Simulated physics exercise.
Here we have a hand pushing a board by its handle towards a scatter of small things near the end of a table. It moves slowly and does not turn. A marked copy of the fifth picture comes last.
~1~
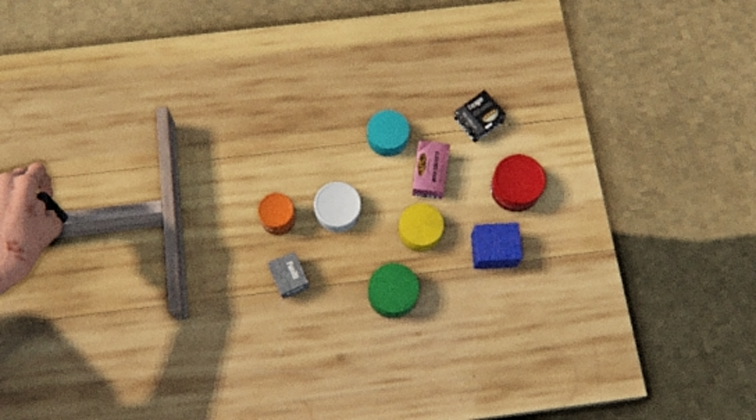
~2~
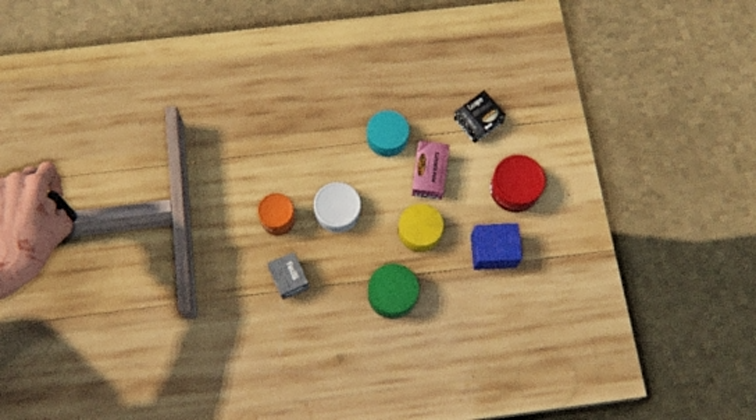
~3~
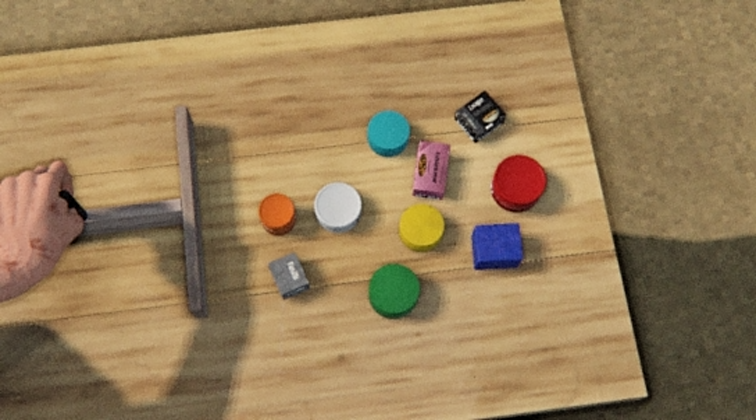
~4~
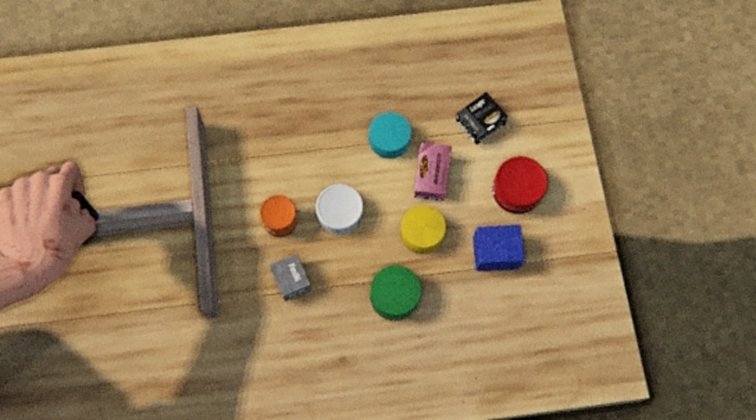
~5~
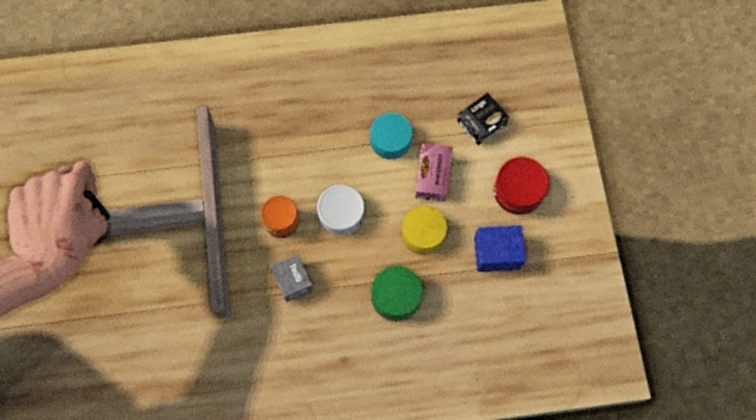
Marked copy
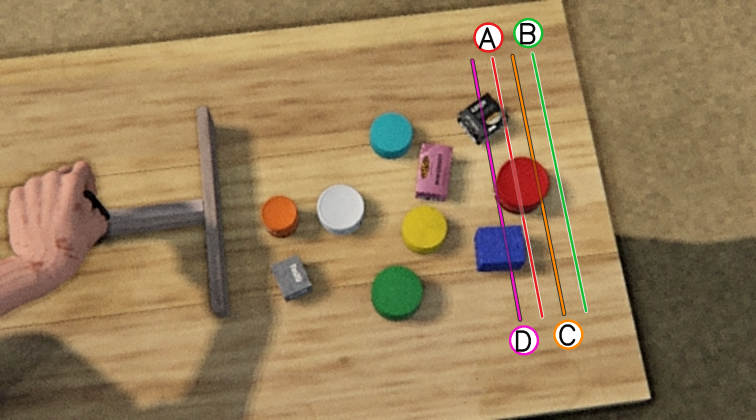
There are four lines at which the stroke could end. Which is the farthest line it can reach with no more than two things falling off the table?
Stop at C.
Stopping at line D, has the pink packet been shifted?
By then, yes.
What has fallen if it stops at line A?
It is the red jar.
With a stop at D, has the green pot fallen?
By then, no.
On the marked copy, A at (516, 181); B at (558, 176); C at (537, 179); D at (495, 184).
Following C. Soon after the start, board (330, 190); green pot (402, 295); grey packet (361, 271).
Later, board (447, 176); red jar (551, 188); pink packet (507, 138).
In the end, board (539, 165); red jar over the edge; pink packet over the edge; two fallen.
As for the rest, A is within the limit but short; B drops four; D is within the limit but short.
